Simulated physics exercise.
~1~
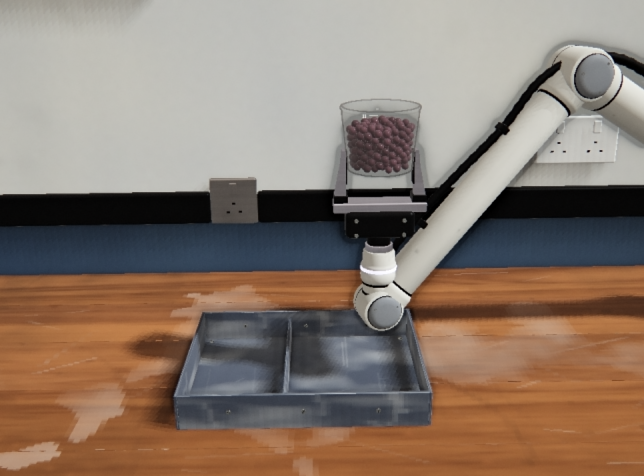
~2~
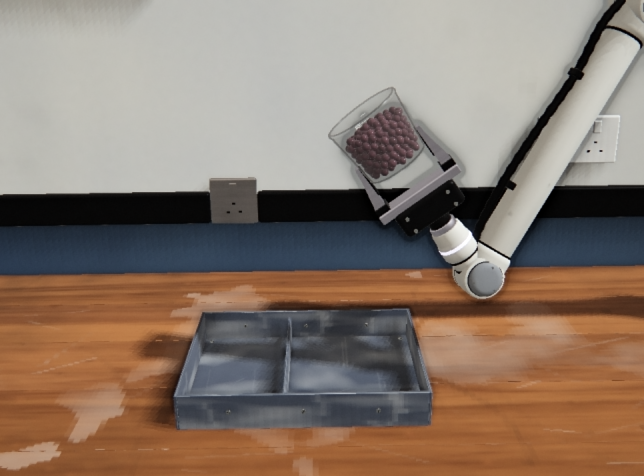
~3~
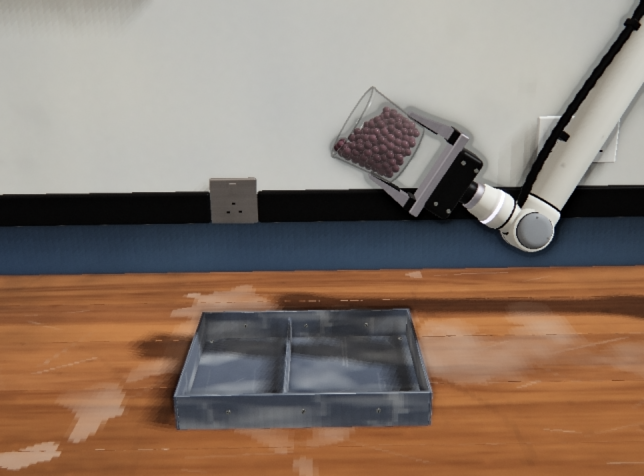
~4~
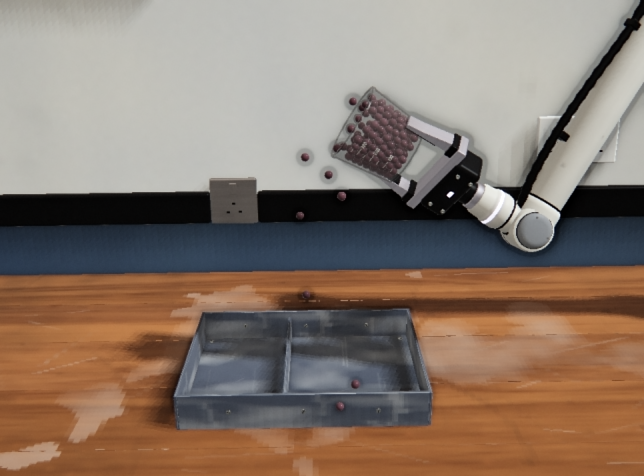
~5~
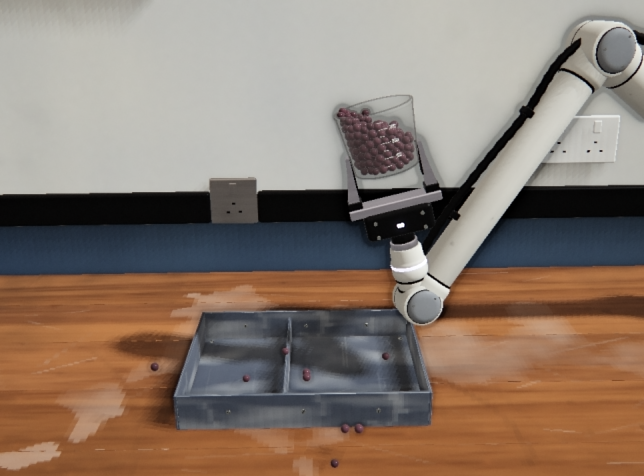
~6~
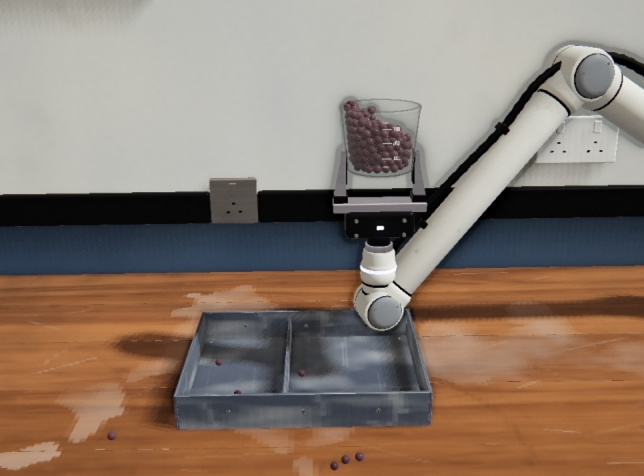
Above a wooden table with a divided grey tray on it, a robot arm tipped a clear cup of dark reddish beads to the left, spilling a few into the tray and onto the table, then turned it upright again, still mostly full.
